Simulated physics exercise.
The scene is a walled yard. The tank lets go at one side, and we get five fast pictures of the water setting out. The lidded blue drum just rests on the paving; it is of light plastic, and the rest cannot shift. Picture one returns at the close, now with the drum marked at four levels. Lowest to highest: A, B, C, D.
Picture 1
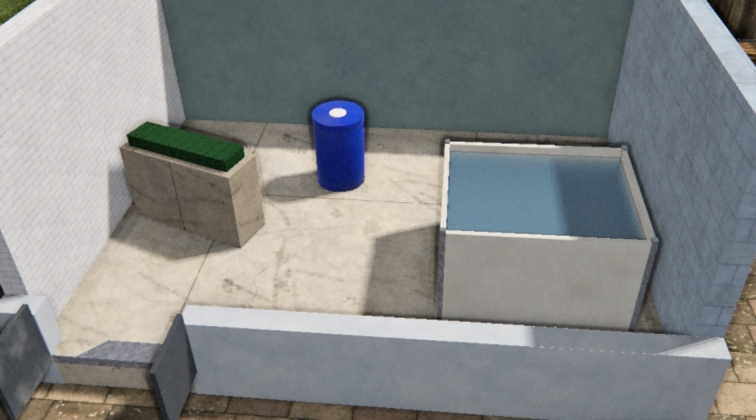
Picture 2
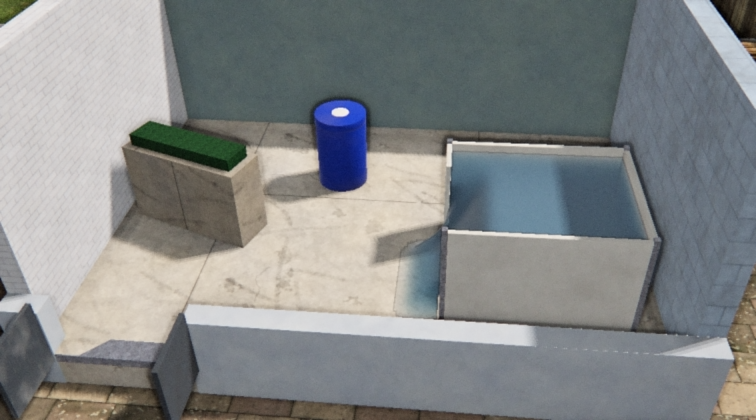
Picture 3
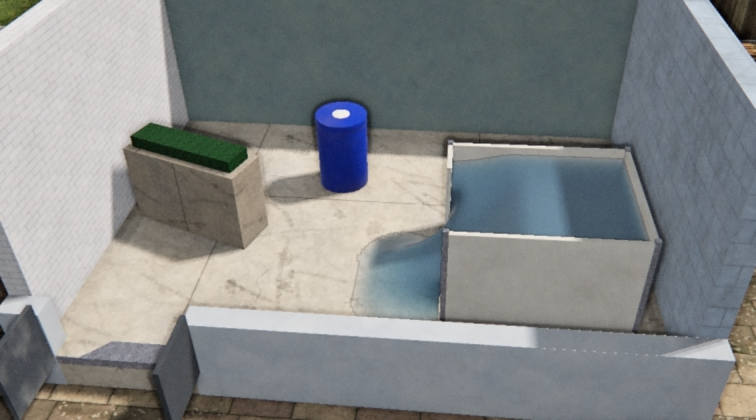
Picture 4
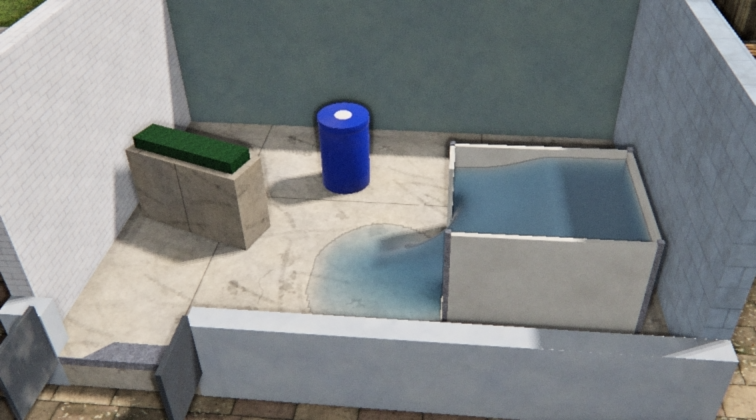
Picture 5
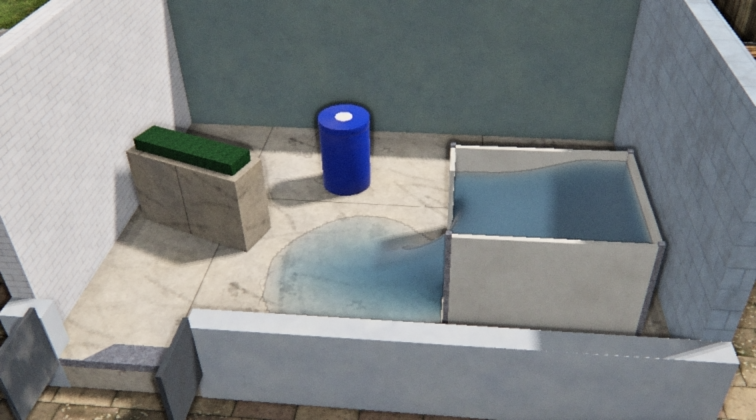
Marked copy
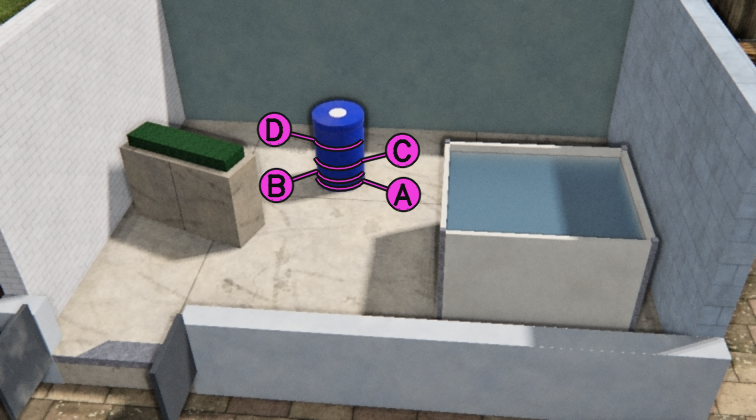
Water poured out of the left side of a full tank in a walled yard and spread leftward across the pale ground in a widening puddle, while the blue drum stayed standing nearby.
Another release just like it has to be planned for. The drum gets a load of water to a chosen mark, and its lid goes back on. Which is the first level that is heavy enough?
It is B.
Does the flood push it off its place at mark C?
No.
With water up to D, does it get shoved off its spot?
No, that is safe.
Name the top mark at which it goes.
That would be A.
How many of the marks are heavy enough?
Three of them.
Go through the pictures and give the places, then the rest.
Lid of the blue drum at (337, 113); tank full, its middle at (539, 194); open gate at (117, 304), in the first picture.
In the second picture, 2 % of the ground under water, its edge towards the drum at (427, 243).
In the third picture, 6 % of the ground under water, its edge towards the drum at (382, 240).
In the fourth picture, 10 % of the ground under water, its edge towards the drum at (381, 227).
Lid of the blue drum at (343, 117); 15 % of the ground under water, its edge towards the drum at (356, 221), in the fifth picture.
In magenta, A at (337, 188); B at (337, 181); C at (336, 168); D at (335, 149); from the bottom up A, B, C, D.
For mark A, it is pushed about twice its own width away.
For mark B, it does not move.
For mark C, it does not move.
For mark D, it does not move.
